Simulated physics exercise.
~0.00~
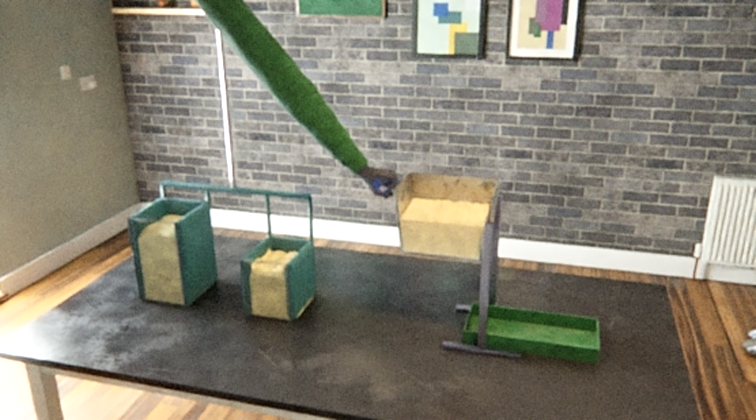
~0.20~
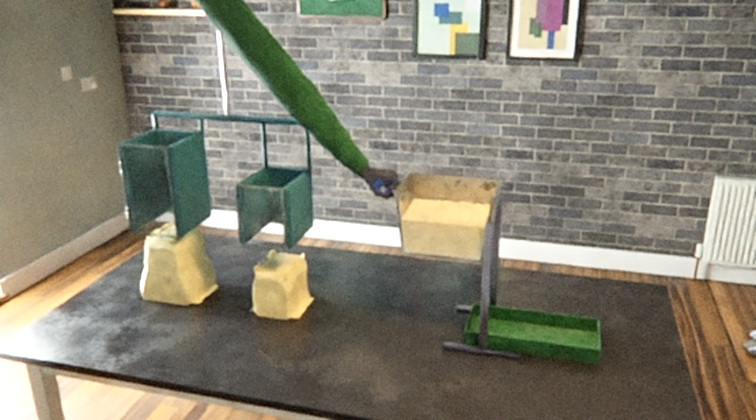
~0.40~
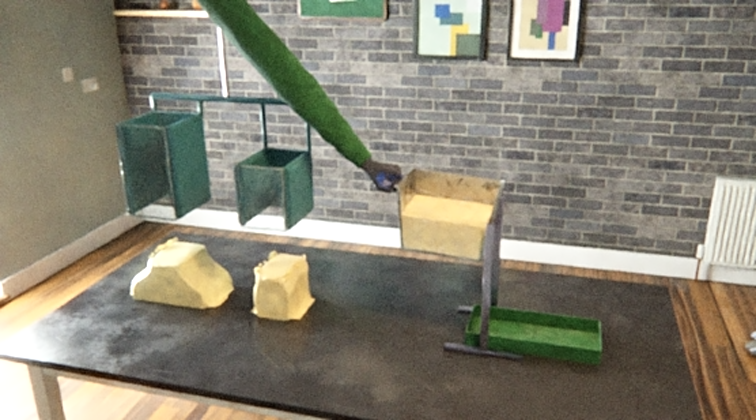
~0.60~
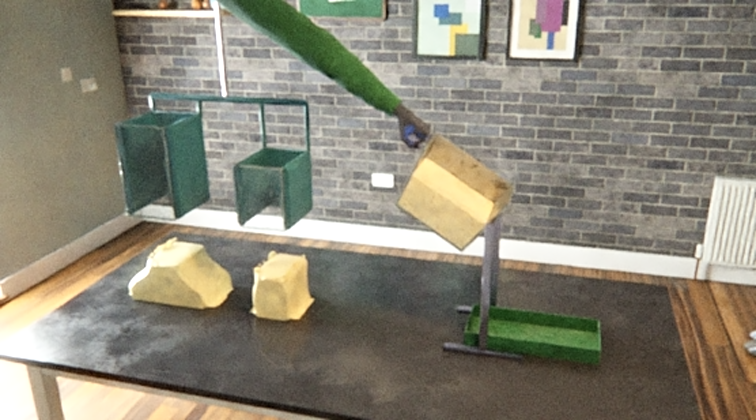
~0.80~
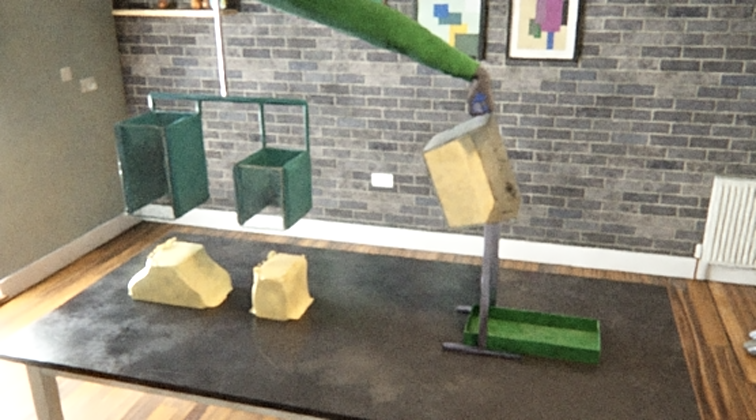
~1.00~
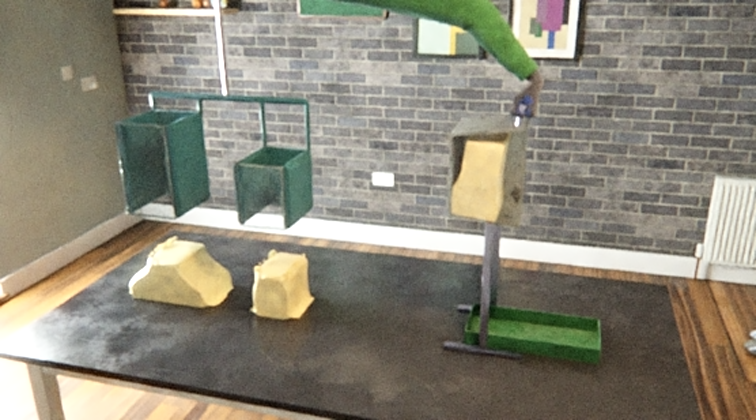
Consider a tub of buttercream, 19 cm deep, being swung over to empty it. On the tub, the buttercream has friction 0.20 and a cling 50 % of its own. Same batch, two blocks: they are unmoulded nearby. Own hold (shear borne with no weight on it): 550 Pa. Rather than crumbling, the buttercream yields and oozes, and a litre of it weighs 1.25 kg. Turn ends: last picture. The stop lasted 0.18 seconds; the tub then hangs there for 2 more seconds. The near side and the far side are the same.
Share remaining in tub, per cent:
Near 51 percent.
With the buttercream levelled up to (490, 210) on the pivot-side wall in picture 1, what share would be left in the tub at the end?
That works out near 35 %.
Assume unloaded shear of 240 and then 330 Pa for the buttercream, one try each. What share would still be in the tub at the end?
First try roughly 35 per cent, second try roughly 40 per cent.
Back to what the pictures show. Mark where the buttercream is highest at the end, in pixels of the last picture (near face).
(480, 192).
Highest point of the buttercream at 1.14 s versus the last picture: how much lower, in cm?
Roughly 5 cm.
By 1.14 s, the tub is at 90 degrees and holds 97 %.
By 1.31 s, the tub is at 90 degrees and holds 56 %.
By 1.48 s, the tub is at 90 degrees and holds 51 %.
By 1.65 s, the tub is at 90 degrees and holds 51 %.
By 3.00 s, at the end, the tub is at 90 degrees and holds 51 %.
